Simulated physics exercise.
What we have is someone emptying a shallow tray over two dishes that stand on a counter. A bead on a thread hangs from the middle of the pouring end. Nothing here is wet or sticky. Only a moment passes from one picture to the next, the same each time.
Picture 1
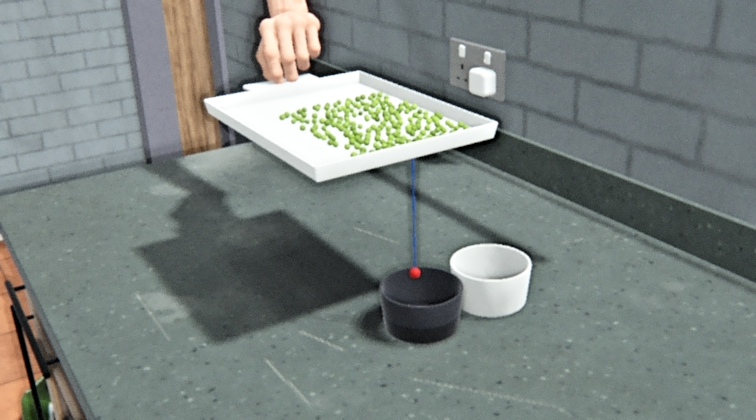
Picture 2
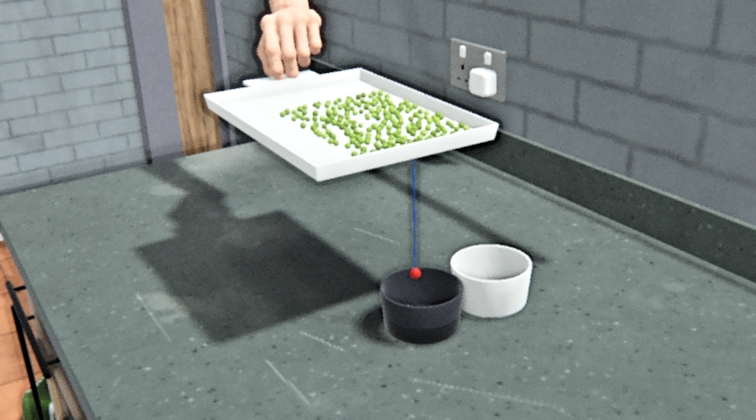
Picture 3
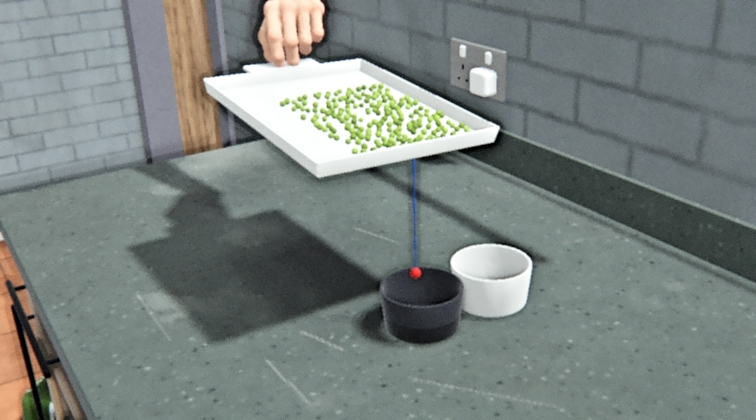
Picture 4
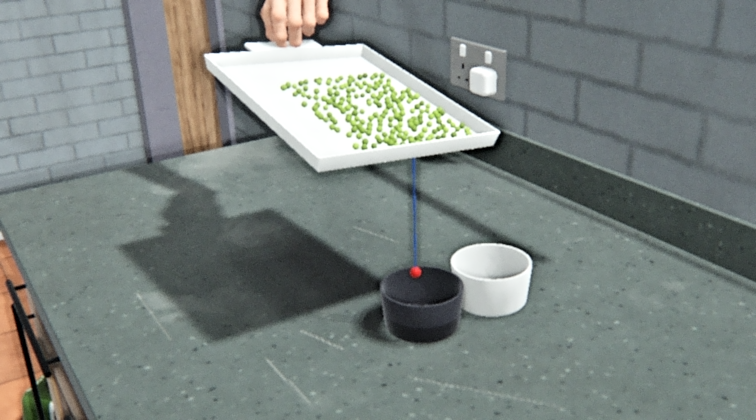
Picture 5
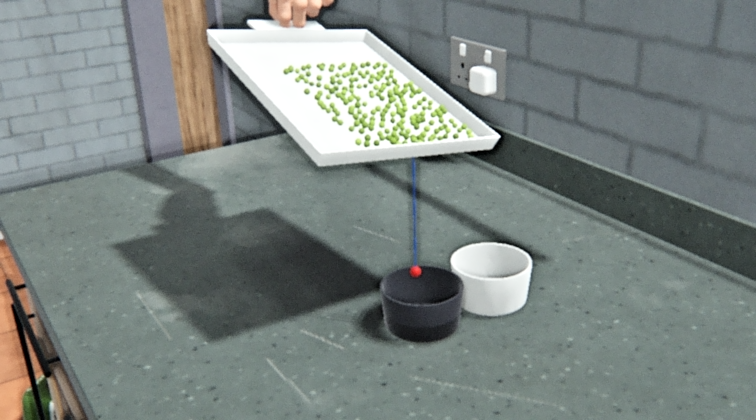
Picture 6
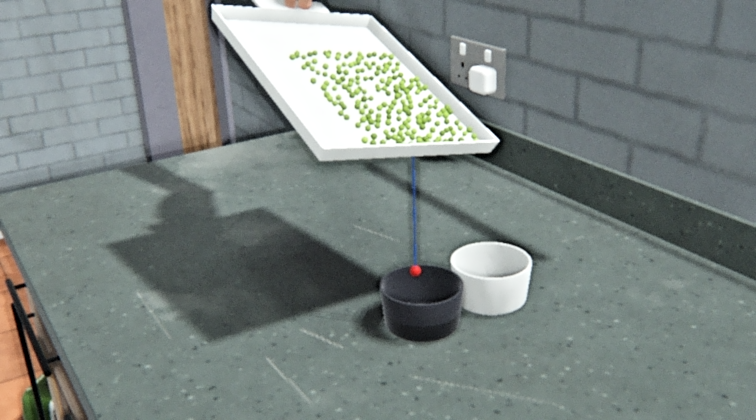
A hand grips the far edge of a shallow white tray of green peas above a dark speckled kitchen counter, seen from slightly above beside grey block walls. Below the near edge, a red bead hangs on a blue thread by a black dish, with a white dish to its right. The hand raises the far side, steepening the tray, and the peas shift slightly while the view stays still.
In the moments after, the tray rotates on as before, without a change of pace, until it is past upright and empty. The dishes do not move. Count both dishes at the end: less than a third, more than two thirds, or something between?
They take more than two thirds between them.
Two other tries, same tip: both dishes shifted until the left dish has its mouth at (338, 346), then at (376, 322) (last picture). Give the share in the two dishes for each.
About 0 and 10 per cent.
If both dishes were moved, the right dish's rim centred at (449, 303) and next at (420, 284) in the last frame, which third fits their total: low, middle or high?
At the first place under a third, at the second under a third.
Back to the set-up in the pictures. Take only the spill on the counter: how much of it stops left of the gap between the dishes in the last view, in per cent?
Close to 30 per cent.
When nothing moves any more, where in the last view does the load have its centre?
Near (491, 292).
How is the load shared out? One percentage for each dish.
For the left dish some 0 %, for the right dish some 80 %.
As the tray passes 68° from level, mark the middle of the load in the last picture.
Close to (457, 137).
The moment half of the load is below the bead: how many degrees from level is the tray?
Roughly 110°.
Just after the last frame, tray tipped steeply; almost all on the tray; just a few in the right dish; just a few outside both; about a tenth in the air.
A moment on, tray tipped past a quarter turn; roughly a quarter on the tray; roughly a third in the right dish; just a few outside both; roughly a third in the air.
Further on, tray tipped past a quarter turn; about a tenth in the left dish; the larger part in the right dish; about a tenth outside both.
When it is over, tray tipped past a quarter turn; about a tenth in the left dish; the larger part in the right dish; about a tenth outside both.
